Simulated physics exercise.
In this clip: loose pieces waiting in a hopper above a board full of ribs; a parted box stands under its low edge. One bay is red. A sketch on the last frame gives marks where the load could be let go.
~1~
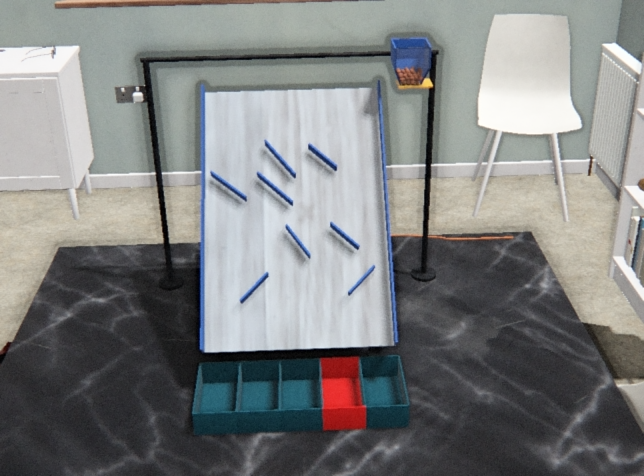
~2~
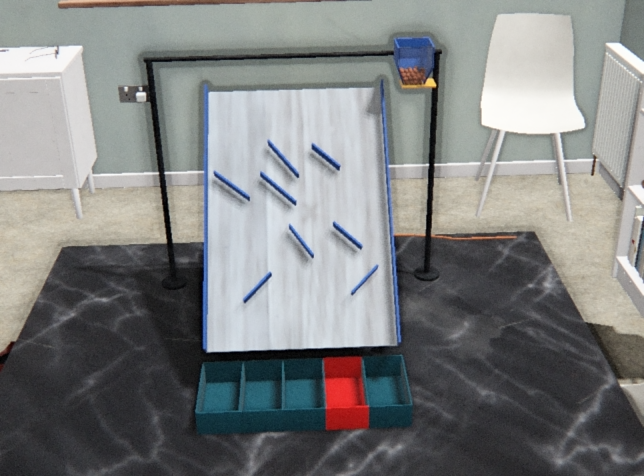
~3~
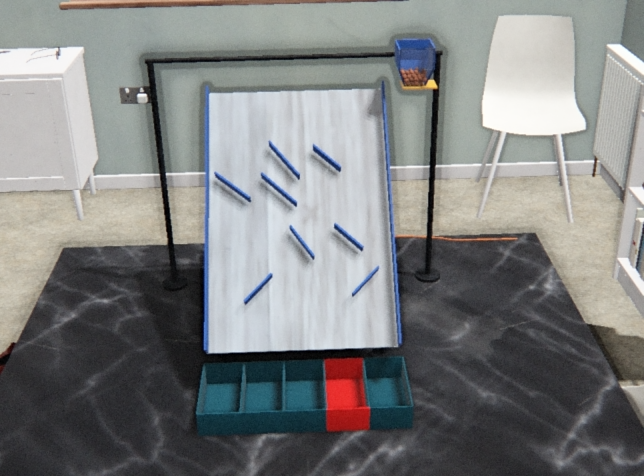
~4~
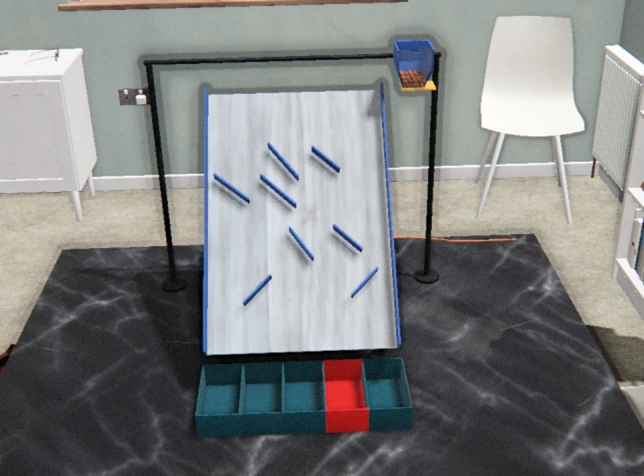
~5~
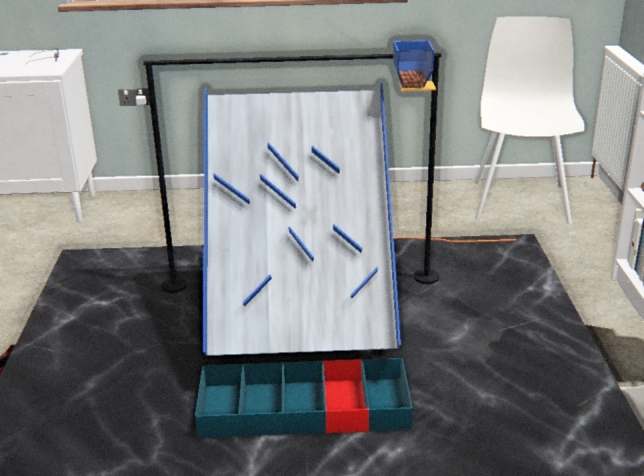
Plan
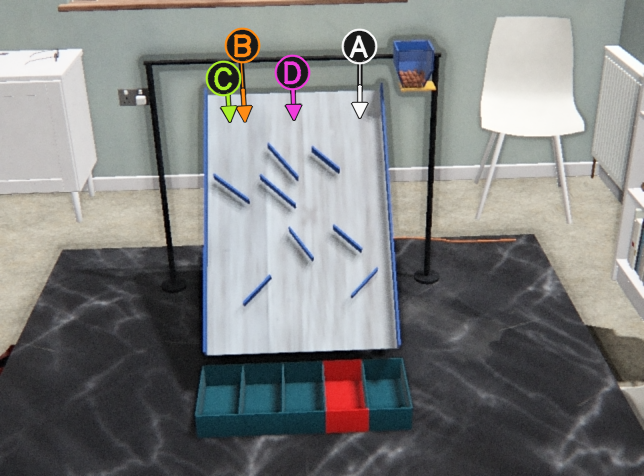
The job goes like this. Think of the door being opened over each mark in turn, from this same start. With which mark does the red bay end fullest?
Best: D.
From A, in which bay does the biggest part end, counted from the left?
The fifth from the left.
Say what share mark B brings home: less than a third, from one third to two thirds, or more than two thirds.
It is less than a third.
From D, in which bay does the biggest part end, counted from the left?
It is the fourth one.
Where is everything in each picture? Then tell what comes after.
The first frame shows hopper at (410, 75), clay pellets, door shut.
The second frame shows ribs (268, 139) to (298, 173), (312, 143) to (340, 166), (214, 171) to (249, 196).
The third frame shows ribs (261, 172) to (297, 202), (290, 225) to (314, 256), (335, 223) to (363, 247).
The fourth frame shows ribs (243, 303) to (271, 274), (352, 294) to (378, 267).
The fifth frame shows red bay at (347, 419), number 4 of 5 from the left.
On the marked copy, mark A meets the board at (359, 112); mark B meets the board at (244, 115); mark C meets the board at (229, 116); mark D meets the board at (293, 114).
With A, a small part in the red bay, most in other bays.
With B, about a quarter in the red bay, about two thirds in other bays, a small part held on the board.
With C, a small part in the red bay, most in other bays, a stray few held on the board.
With D, about two thirds in the red bay, about a quarter in other bays.
